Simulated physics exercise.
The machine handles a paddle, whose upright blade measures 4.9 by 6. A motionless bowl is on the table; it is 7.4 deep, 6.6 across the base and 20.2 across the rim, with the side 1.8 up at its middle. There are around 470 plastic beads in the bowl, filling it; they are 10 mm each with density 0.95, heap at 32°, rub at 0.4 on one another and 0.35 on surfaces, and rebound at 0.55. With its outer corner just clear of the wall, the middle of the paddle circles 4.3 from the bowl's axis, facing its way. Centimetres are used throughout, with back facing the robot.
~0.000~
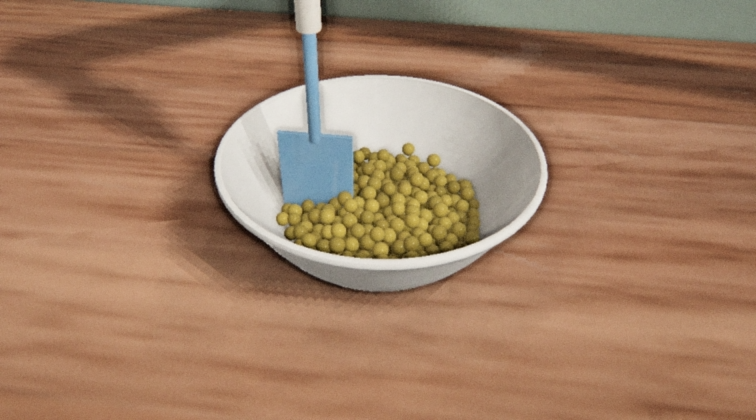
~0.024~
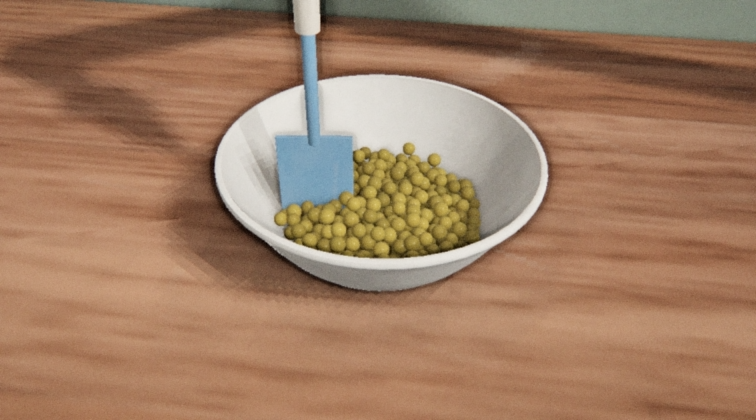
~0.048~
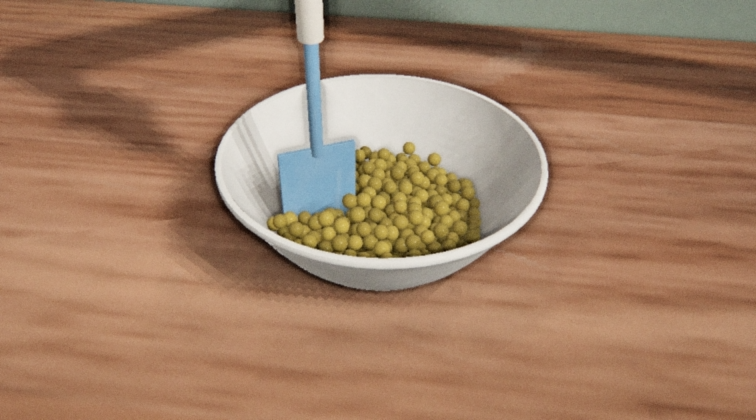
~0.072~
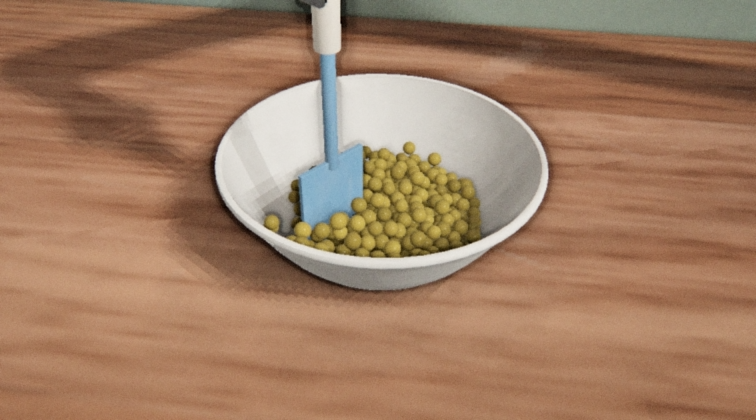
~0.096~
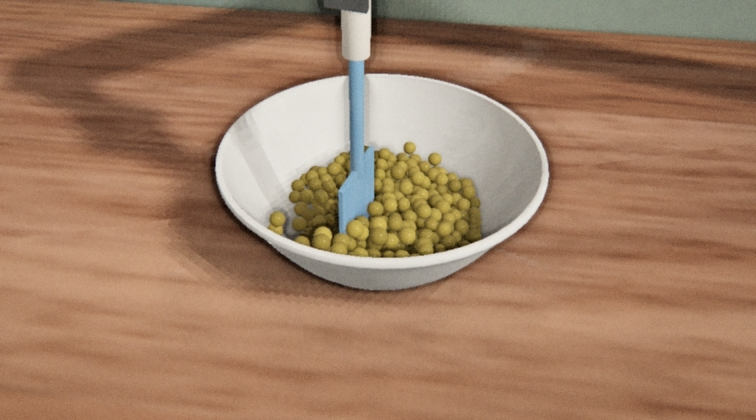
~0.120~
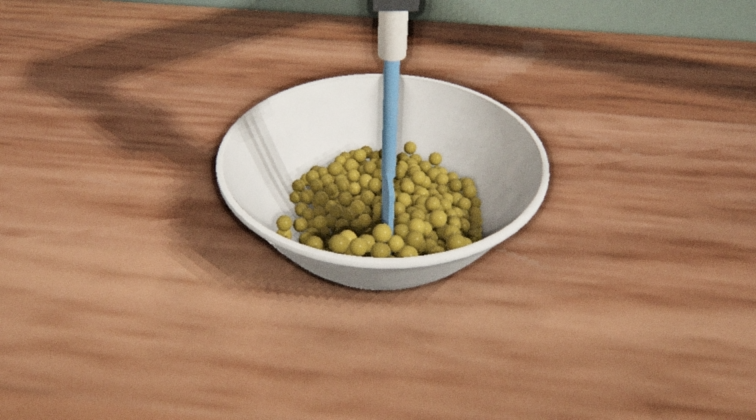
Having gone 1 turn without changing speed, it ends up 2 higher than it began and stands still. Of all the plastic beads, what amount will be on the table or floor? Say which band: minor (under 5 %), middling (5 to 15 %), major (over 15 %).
Band: Middling.
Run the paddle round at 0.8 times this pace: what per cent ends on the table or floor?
That gives some 5 percent.
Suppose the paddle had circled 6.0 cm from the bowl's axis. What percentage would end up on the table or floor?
It would be close to 0 per cent then.
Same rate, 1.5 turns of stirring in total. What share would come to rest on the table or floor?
It would be around 10 percent.
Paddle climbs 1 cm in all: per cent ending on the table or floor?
Near 15 in a hundred.
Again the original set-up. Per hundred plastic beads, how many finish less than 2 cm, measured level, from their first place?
Estimate: 55 per cent.
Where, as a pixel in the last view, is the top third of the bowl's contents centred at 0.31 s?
Near (392, 155).
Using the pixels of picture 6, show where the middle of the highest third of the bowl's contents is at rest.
It is centred around (386, 189).
After 0.21 s, 196° round, highest piece 10 above the table; 454 in the bowl, 13 in flight or on the tool.
After 0.31 s, 292° round, highest piece 11 above the table; 440 in the bowl, 8 on the table or floor, 19 in flight or on the tool.
After 0.56 s, 0° round, highest piece 5 above the table; 428 in the bowl, 38 on the table or floor, 1 in flight or on the tool.
After 1.26 s, 0° round, highest piece 5 above the table; 428 in the bowl, 39 on the table or floor.
In the end, 428 in the bowl, 39 on the table or floor. That is 8 % on the table or floor.
